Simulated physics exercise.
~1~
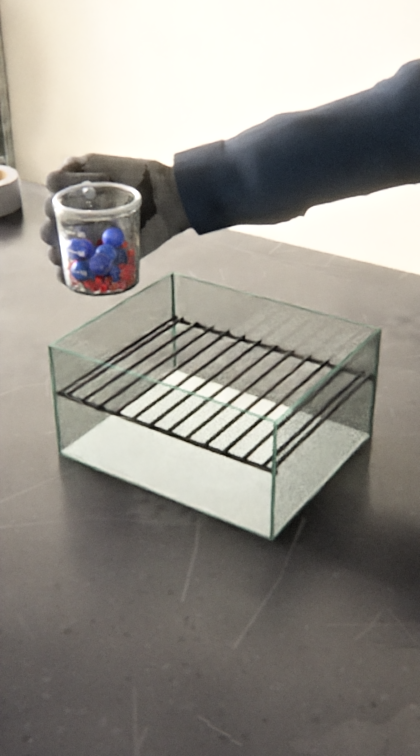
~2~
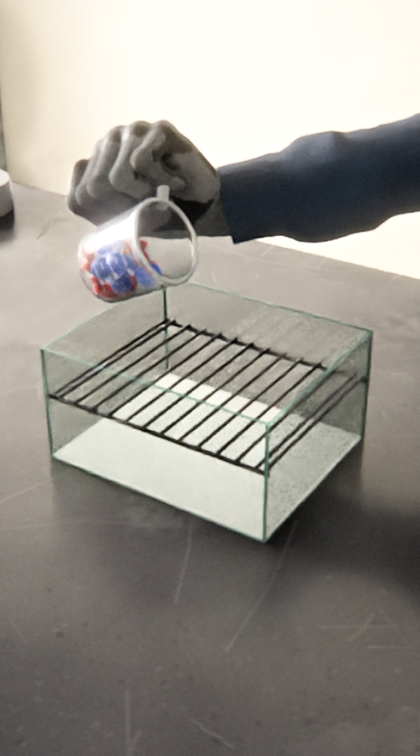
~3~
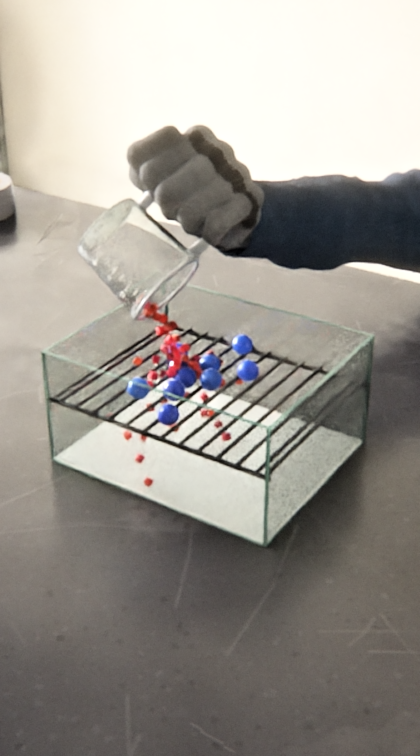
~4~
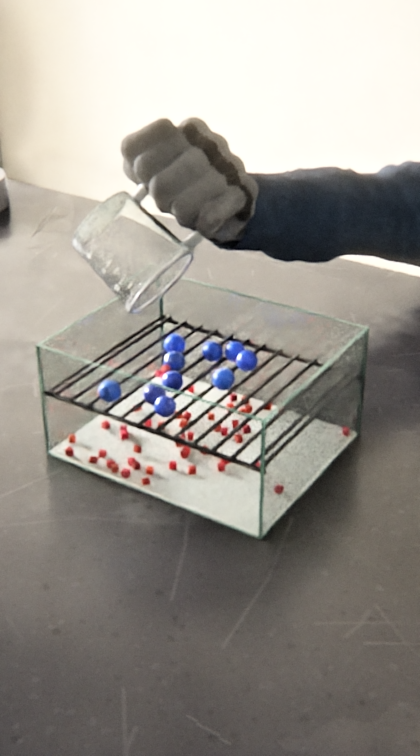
In the video, a gloved hand tips a clear cup of red and blue bits over a wire rack set across an open glass box. The small red bits nearly all drop through to the bottom, while the larger blue balls stay on top of the wires.
